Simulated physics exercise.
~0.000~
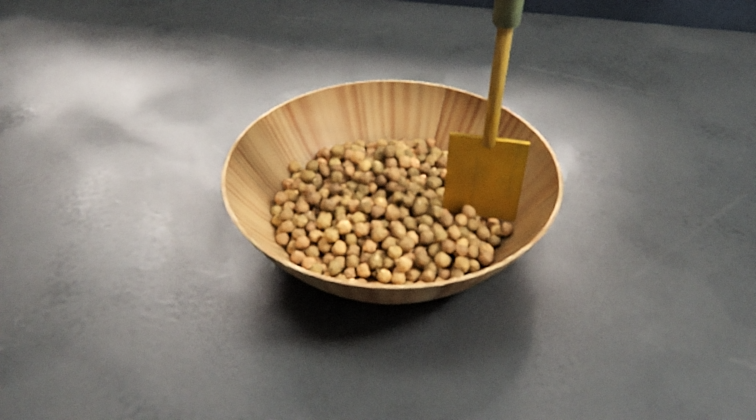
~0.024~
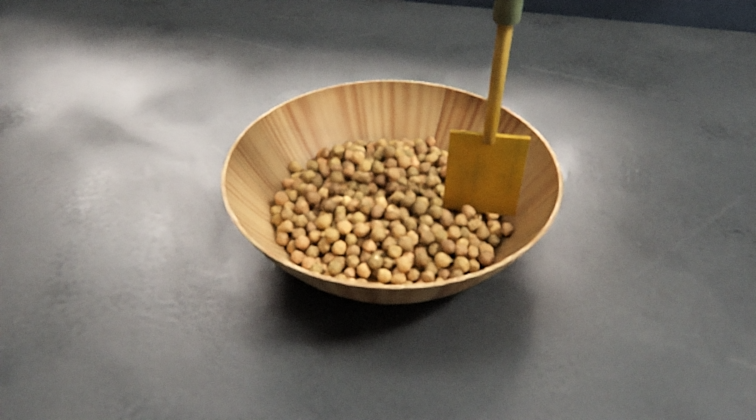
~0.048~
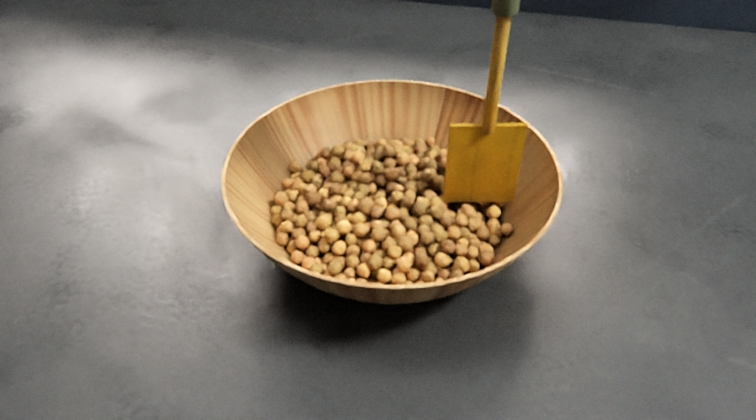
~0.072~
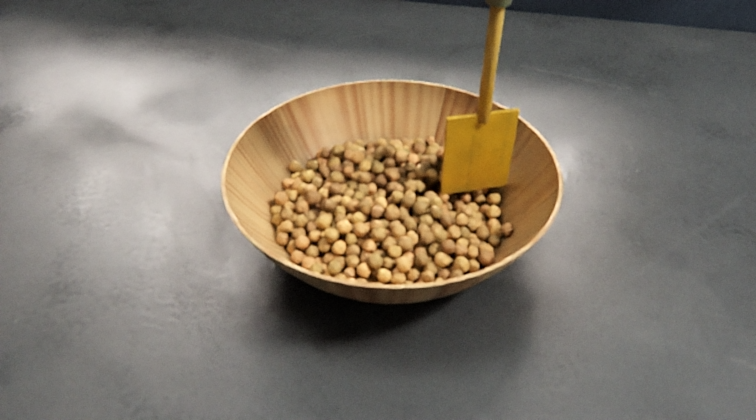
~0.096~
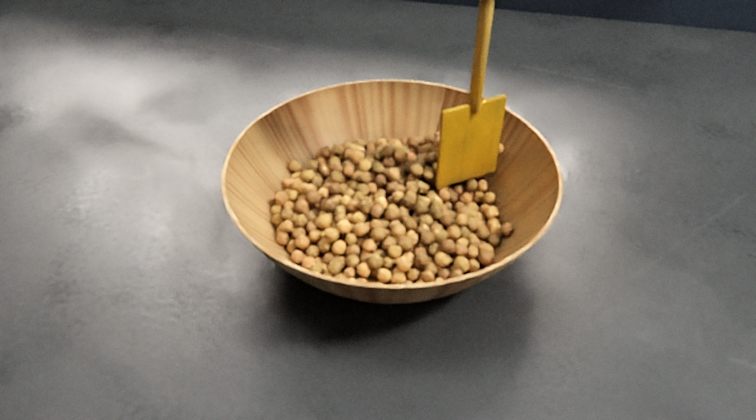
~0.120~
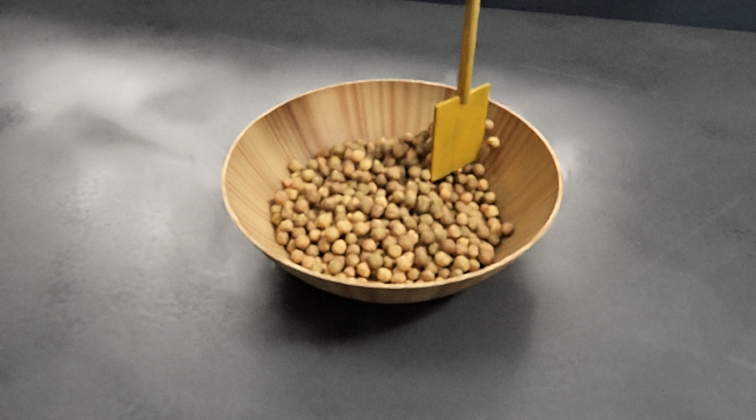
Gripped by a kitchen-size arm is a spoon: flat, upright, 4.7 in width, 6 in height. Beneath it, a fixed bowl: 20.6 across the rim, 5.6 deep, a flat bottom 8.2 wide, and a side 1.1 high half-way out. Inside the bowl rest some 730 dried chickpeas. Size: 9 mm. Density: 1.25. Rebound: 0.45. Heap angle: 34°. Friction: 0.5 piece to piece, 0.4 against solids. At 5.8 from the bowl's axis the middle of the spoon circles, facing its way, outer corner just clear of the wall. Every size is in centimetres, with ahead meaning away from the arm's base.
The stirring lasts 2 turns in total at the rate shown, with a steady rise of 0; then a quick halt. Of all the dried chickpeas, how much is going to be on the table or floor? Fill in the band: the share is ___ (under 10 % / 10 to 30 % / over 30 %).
The share is 10 to 30 %.
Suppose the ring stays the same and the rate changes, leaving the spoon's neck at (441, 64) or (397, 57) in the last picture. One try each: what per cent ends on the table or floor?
Well, about 25 percent the first time and about 40 percent the second.
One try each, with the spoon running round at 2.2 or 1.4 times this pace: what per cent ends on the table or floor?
I'd expect near 45 per cent, then near 30 per cent.
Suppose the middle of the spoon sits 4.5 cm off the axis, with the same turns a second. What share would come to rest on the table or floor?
In that case some 10 per cent.
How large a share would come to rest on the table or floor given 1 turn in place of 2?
Then some 10 per cent.
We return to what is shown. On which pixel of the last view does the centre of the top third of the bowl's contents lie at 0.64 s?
(467, 229), roughly.
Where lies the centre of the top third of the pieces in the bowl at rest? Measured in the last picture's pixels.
Centre, approx.: (448, 192).
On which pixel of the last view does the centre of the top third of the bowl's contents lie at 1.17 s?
Near pixel (321, 232).
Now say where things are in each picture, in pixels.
Spoon neck at (493, 116), 0° round; upper third of the load around (386, 198), from x 280 to 505, top at y 140; 733 in the bowl, in the first picture.
Spoon neck at (493, 112), 4° round; upper third of the load around (387, 197), from x 280 to 505, top at y 140, in the second picture.
Spoon neck at (492, 103), 14° round; upper third of the load around (387, 191), from x 280 to 505, top at y 140, in the third picture.
Spoon neck at (486, 92), 26° round; upper third of the load around (388, 189), from x 280 to 505, top at y 140, in the fourth picture.
Spoon neck at (477, 82), 38° round; upper third of the load around (388, 188), from x 280 to 505, top at y 135, in the fifth picture.
Spoon neck at (465, 74), 50° round; upper third of the load around (387, 189), from x 280 to 505, top at y 120; 733 in the bowl, in the sixth picture.
By 0.64 s, 314° round, highest piece 8 above the table; 691 in the bowl, 31 on the table or floor, 11 in flight or on the tool.
By 1.17 s, 218° round, highest piece 7 above the table; 624 in the bowl, 102 on the table or floor, 7 in flight or on the tool.
By 1.63 s, 0° round, highest piece 5 above the table; 596 in the bowl, 137 on the table or floor.
By 2.33 s, 0° round, highest piece 5 above the table; 596 in the bowl, 137 on the table or floor.
Final count, 596 in the bowl, 137 on the table or floor. That is 19 % on the table or floor.
